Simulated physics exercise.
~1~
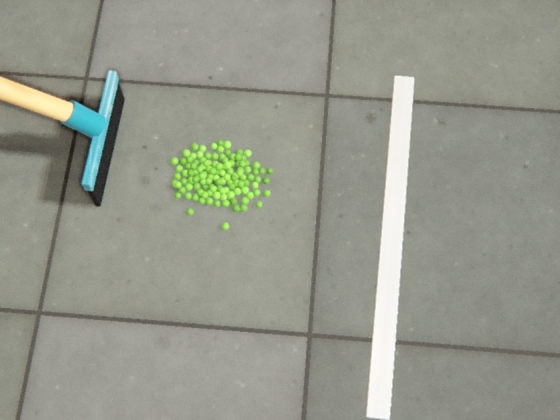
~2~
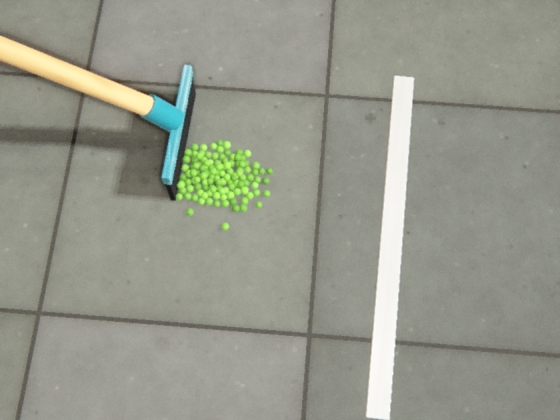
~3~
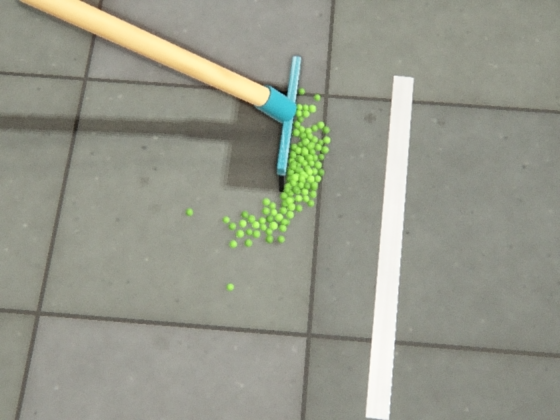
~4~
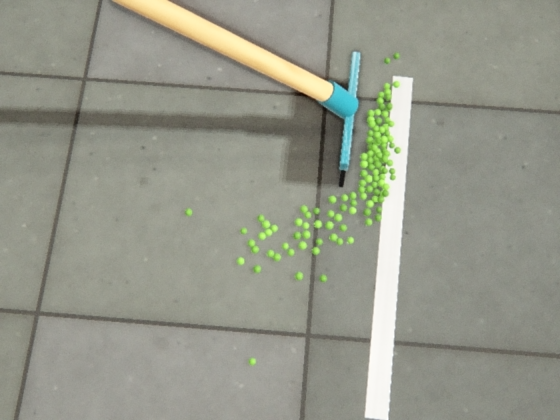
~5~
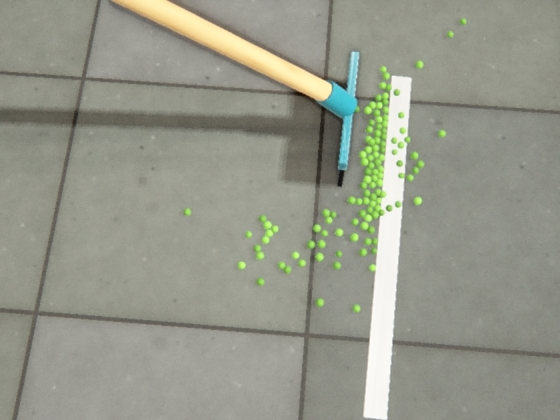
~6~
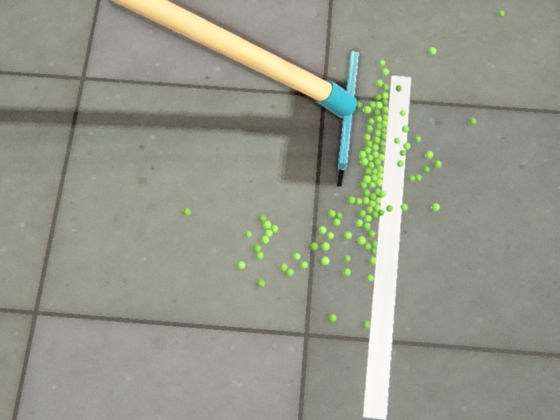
In the video, a squeegee with a wooden handle slides right across grey tiles into a pile of small green balls, pushing and spreading them toward a white strip. It stops just short, and some balls roll onto and past the strip while most remain left of it.
